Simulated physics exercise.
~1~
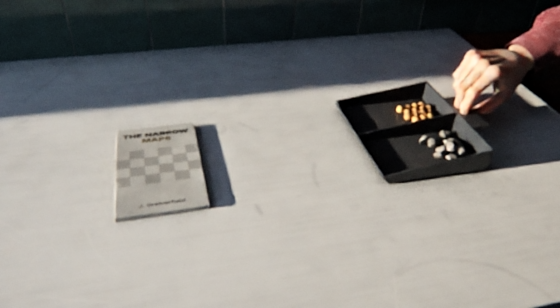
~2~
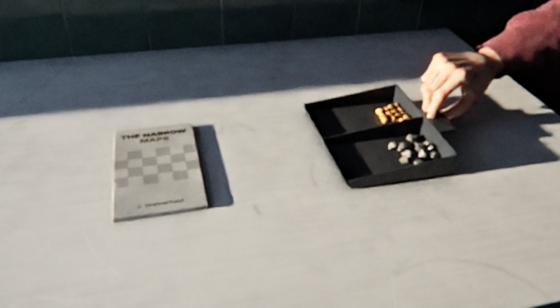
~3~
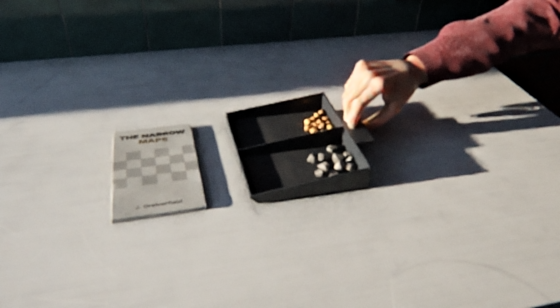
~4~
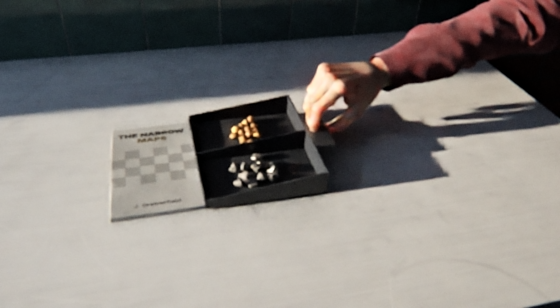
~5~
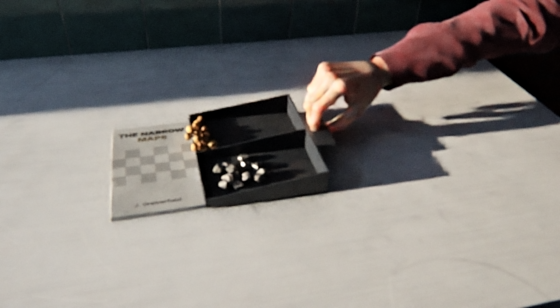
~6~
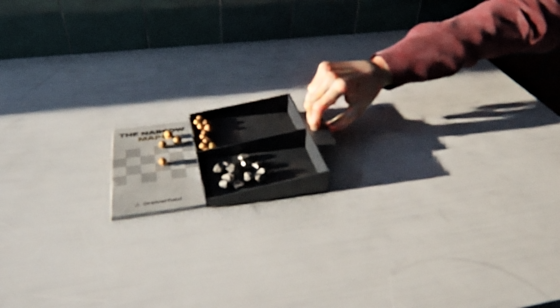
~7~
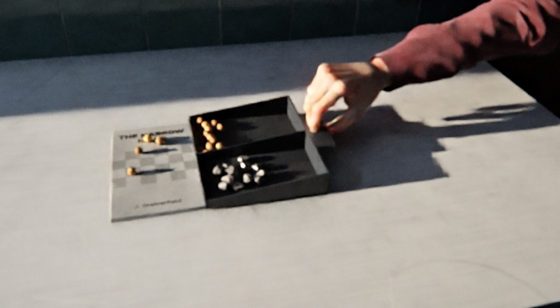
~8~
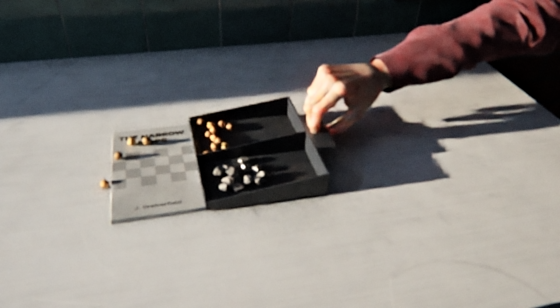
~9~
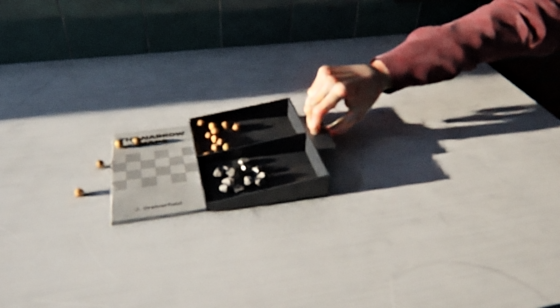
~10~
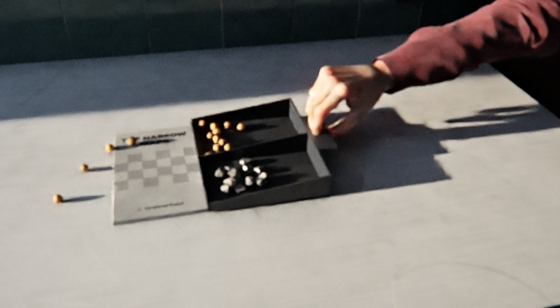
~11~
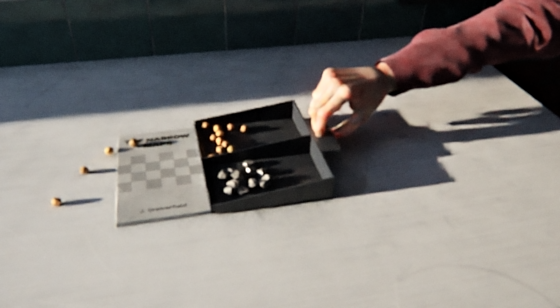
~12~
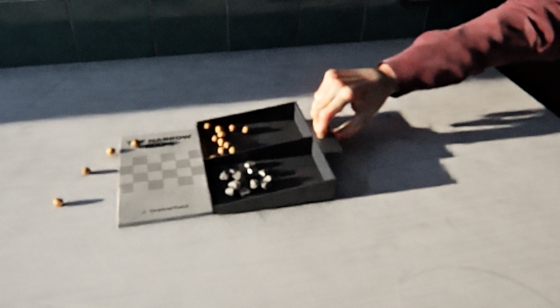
A hand slid a divided black tray of small orange and grey pieces left along a counter until it stopped against a thin book, and some orange pieces spilled over the front and rolled across the book, while the grey ones shifted forward but stayed inside.
